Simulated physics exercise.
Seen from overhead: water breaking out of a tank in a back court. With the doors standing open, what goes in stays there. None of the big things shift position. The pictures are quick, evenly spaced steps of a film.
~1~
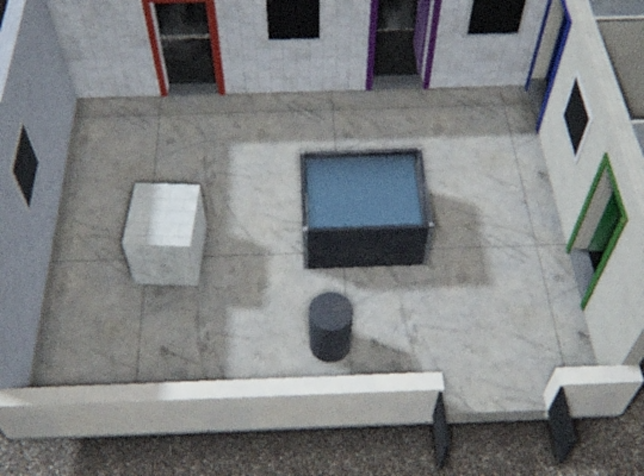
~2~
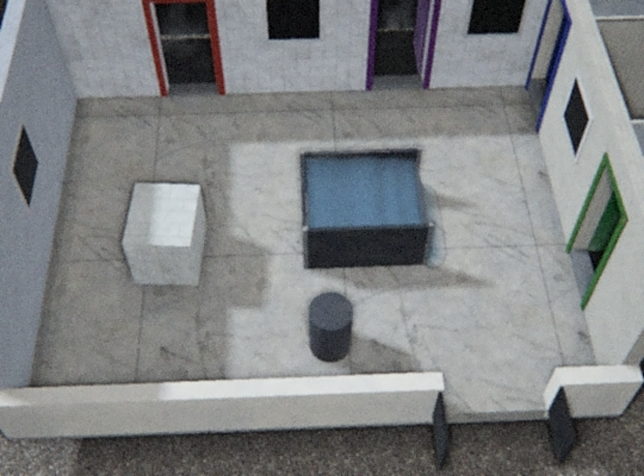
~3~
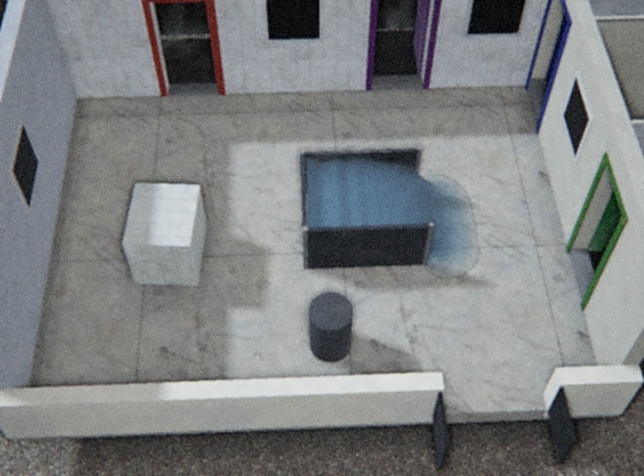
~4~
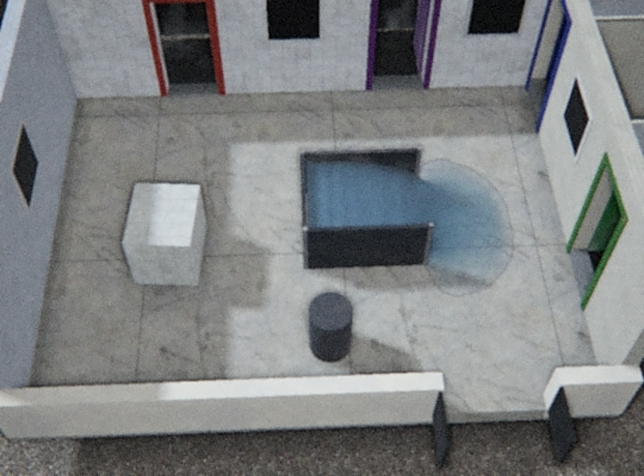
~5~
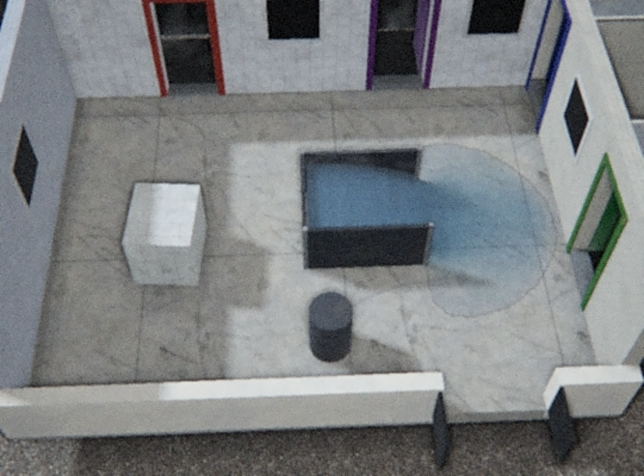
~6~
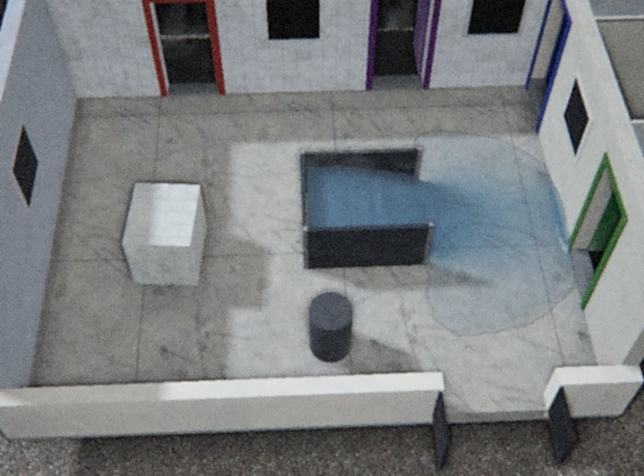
In a walled back court seen from overhead, with its doorways open, still blue water fills a dark tank between a white block and the right wall. The tank's right side opens and water pours out across the pale floor, fanning wider and thinner until its edge lies along the right wall.
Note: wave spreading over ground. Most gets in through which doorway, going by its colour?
Through the green door.
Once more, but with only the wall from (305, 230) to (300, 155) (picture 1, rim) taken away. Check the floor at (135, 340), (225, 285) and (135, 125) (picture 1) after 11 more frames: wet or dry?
Soaked, soaked, soaked.
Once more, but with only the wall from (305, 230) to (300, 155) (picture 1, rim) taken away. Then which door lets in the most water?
Most of it gets in at the red-painted one.
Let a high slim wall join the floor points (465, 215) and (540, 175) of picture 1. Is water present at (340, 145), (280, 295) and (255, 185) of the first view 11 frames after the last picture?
Well, in order I'd call them unreached, unreached and unreached.
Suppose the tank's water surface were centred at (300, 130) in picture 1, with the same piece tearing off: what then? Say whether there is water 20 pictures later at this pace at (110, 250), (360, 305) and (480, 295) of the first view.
Log, spots in order: Unwetted / unwetted / taken by the flood.
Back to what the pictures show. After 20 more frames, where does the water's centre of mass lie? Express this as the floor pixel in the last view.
Somewhere around (469, 221) in the last view.
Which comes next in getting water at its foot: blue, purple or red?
First comes the blue one.
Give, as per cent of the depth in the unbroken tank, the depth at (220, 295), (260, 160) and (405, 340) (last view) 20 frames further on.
0, 0, 2 %.
A moment on, water covers 25 % of the floor; blue door wet at the sill, nothing in, green door some in, purple door not reached, red door not reached.
Next, water covers 25 % of the floor; blue door wet at the sill, nothing in, green door a lot in, purple door not reached, red door not reached.
Then, water covers 45 % of the floor; blue door a trickle in, green door a lot in, purple door wet at the sill, nothing in, red door not reached.
Later, water covers 80 % of the floor; blue door a trickle in, green door a lot in, purple door wet at the sill, nothing in, red door wet at the sill, nothing in.
In the end, water covers 95 % of the floor; blue door a trickle in, green door a lot in, purple door wet at the sill, nothing in, red door wet at the sill, nothing in; the green door has let in the most.
